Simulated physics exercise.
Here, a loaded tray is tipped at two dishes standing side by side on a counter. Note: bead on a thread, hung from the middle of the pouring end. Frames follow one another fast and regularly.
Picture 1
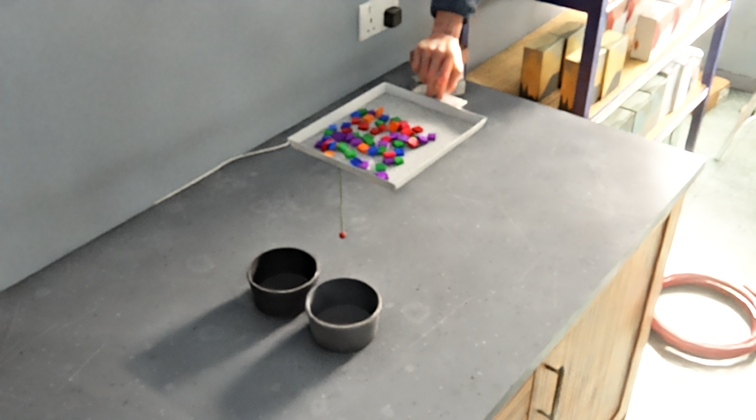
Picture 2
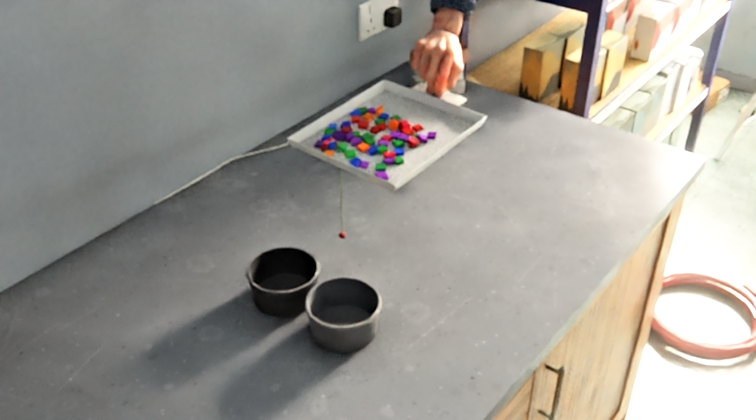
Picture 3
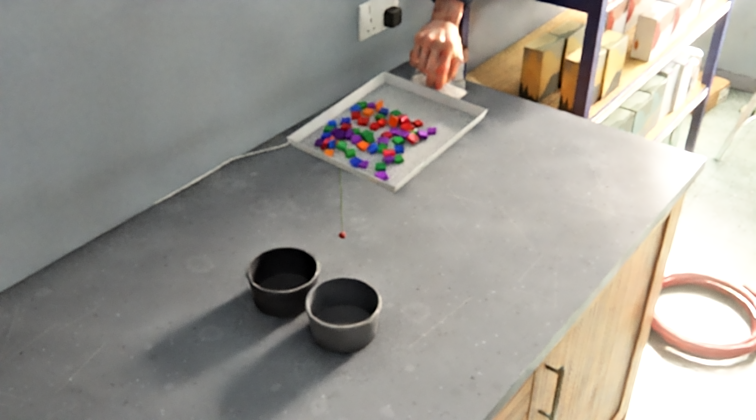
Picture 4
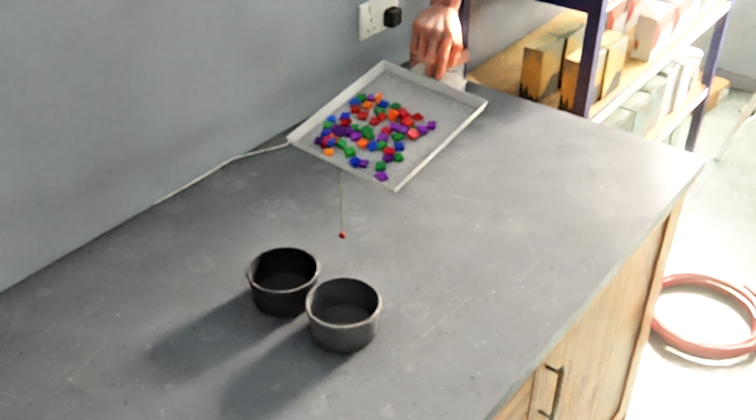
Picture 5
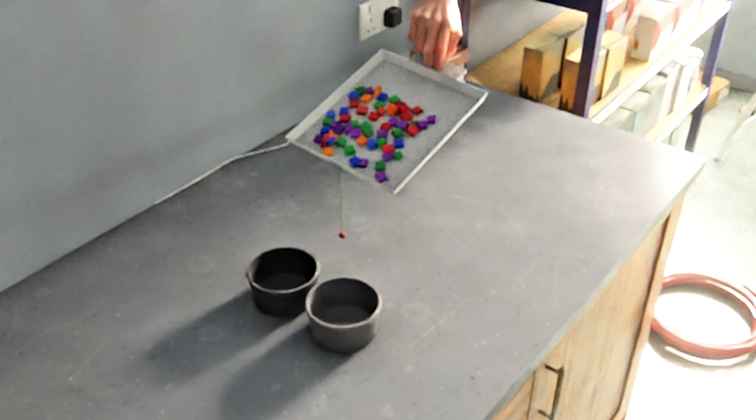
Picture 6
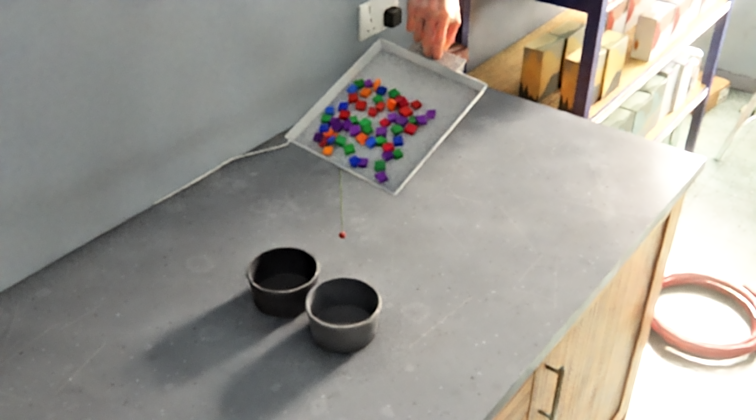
On a grey counter beside a wall, a hand holds the far end of a pale tray of colourful mosaic tiles, with two dark round dishes in front. The hand then gradually raises that end, tilting the tray clearly toward its near right corner, while the tiles shift only slightly.
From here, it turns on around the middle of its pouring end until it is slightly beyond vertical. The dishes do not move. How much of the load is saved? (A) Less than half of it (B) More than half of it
Option A: Less than half of it.
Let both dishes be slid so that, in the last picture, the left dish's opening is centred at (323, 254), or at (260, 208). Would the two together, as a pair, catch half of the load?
Try 1: The greater share; try 2: A lesser share.
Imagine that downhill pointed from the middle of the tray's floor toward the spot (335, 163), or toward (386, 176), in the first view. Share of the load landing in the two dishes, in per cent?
First case about 20 percent; second case about 0 percent.
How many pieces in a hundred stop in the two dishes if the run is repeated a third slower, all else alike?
That works out at roughly 20 per cent.
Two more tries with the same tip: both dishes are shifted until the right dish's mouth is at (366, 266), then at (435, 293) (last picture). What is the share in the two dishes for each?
Near 60 % and 60 %.
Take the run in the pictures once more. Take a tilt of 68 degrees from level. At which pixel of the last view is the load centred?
I'd put it at about (358, 159).
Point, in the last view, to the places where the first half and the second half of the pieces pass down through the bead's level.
Roughly (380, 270) first, then roughly (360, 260).
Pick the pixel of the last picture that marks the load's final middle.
About (365, 303).
Soon after the last picture, tray tipped steeply; nearly all on the tray; a small part in the air.
A little later, tray tipped past a quarter turn; a stray few in the right dish; a small part in the left dish; about half outside both; about half in the air.
Later still, tray tipped past a quarter turn; a stray few in the right dish; a small part in the left dish; most outside both.
At rest, tray tipped past a quarter turn; a stray few in the right dish; a small part in the left dish; most outside both.
